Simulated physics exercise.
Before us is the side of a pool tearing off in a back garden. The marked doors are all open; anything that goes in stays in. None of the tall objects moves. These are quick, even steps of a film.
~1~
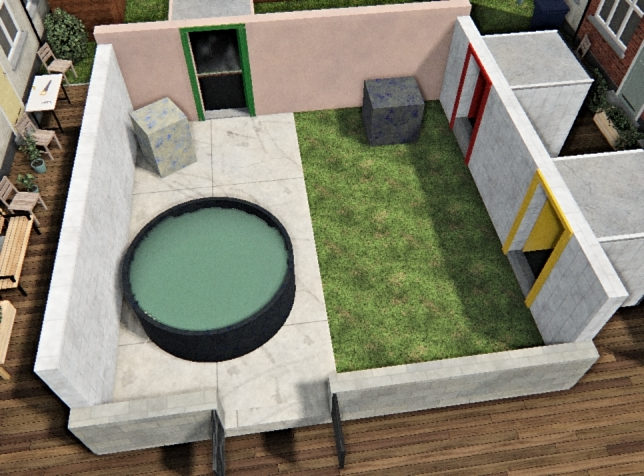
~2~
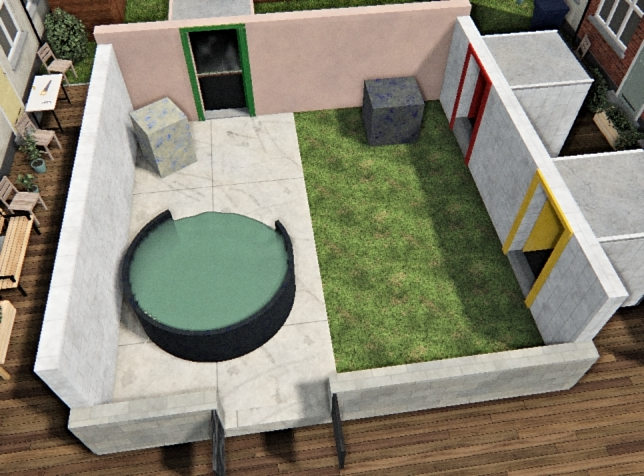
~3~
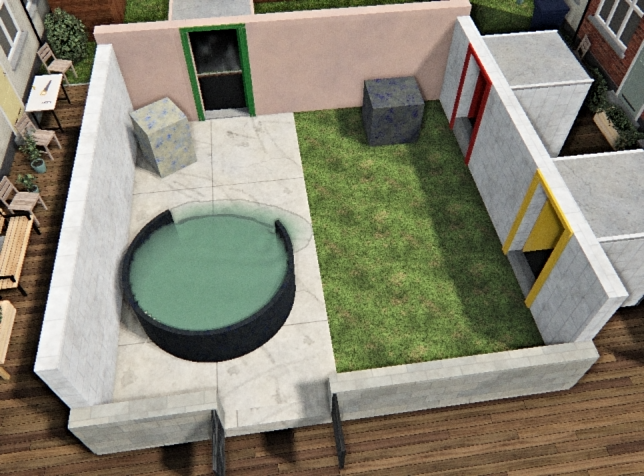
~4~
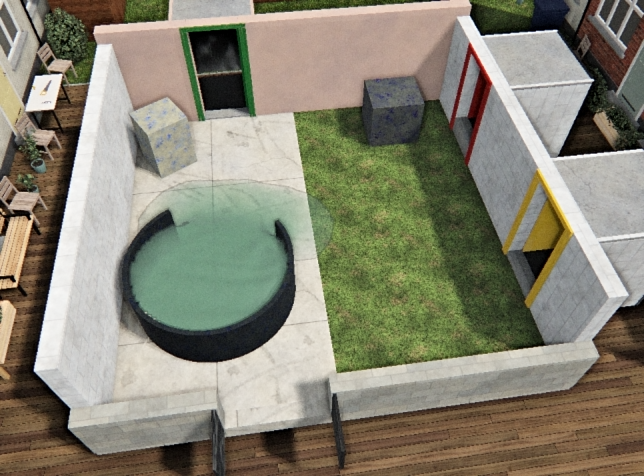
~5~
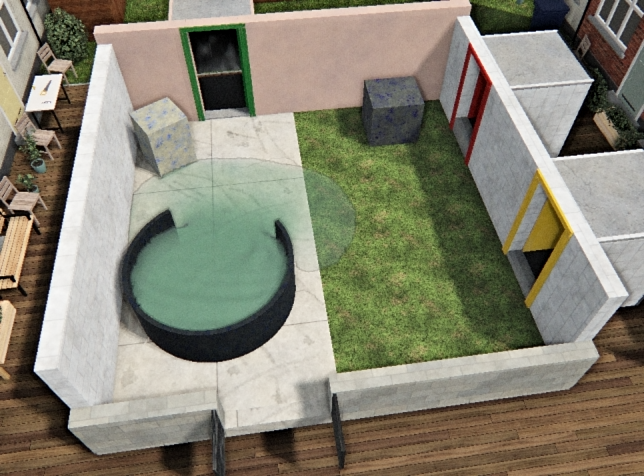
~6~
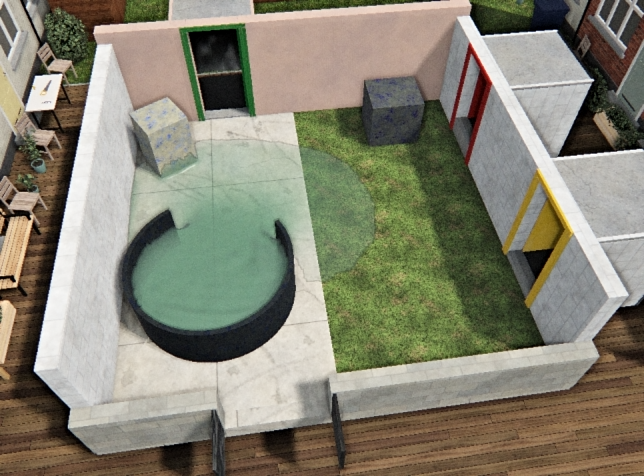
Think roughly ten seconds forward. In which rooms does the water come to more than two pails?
Red door: Never tops two buckets. Yellow door: Never tops two buckets. Green door: Tops two buckets.
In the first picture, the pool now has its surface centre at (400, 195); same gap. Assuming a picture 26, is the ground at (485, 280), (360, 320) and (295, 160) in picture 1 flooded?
The three spots read swamped, left dry, swamped.
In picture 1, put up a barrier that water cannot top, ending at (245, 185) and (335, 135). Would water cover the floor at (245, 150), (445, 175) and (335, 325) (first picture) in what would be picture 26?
Listed order: Swamped, swamped, spared.
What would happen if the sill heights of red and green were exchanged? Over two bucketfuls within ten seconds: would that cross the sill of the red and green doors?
Red overshoots and green overshoots.
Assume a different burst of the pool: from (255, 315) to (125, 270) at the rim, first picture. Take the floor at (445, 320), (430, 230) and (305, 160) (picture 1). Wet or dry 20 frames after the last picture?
Taking each in turn, they come out watered, kept dry, kept dry.
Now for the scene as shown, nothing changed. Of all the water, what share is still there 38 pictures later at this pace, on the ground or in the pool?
I make it 82 per cent.
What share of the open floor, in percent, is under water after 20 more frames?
It comes to 60 per cent.
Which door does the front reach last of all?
I'd say the yellow-painted one.
A moment on, water covers 45 % of the floor; the red door not reached, the yellow door not reached, the green door over two buckets in.
Next, water covers 50 % of the floor; the red door not reached, the yellow door not reached, the green door far over two buckets in.
Then, water covers 60 % of the floor; the red door wet at the sill, nothing in, the yellow door not reached, the green door far over two buckets in.
Later, water covers 80 % of the floor; the red door wet at the sill, nothing in, the yellow door wet at the sill, nothing in, the green door far over two buckets in.
In the end, water covers 100 % of the floor; the red door wet at the sill, nothing in, the yellow door wet at the sill, nothing in, the green door far over two buckets in.
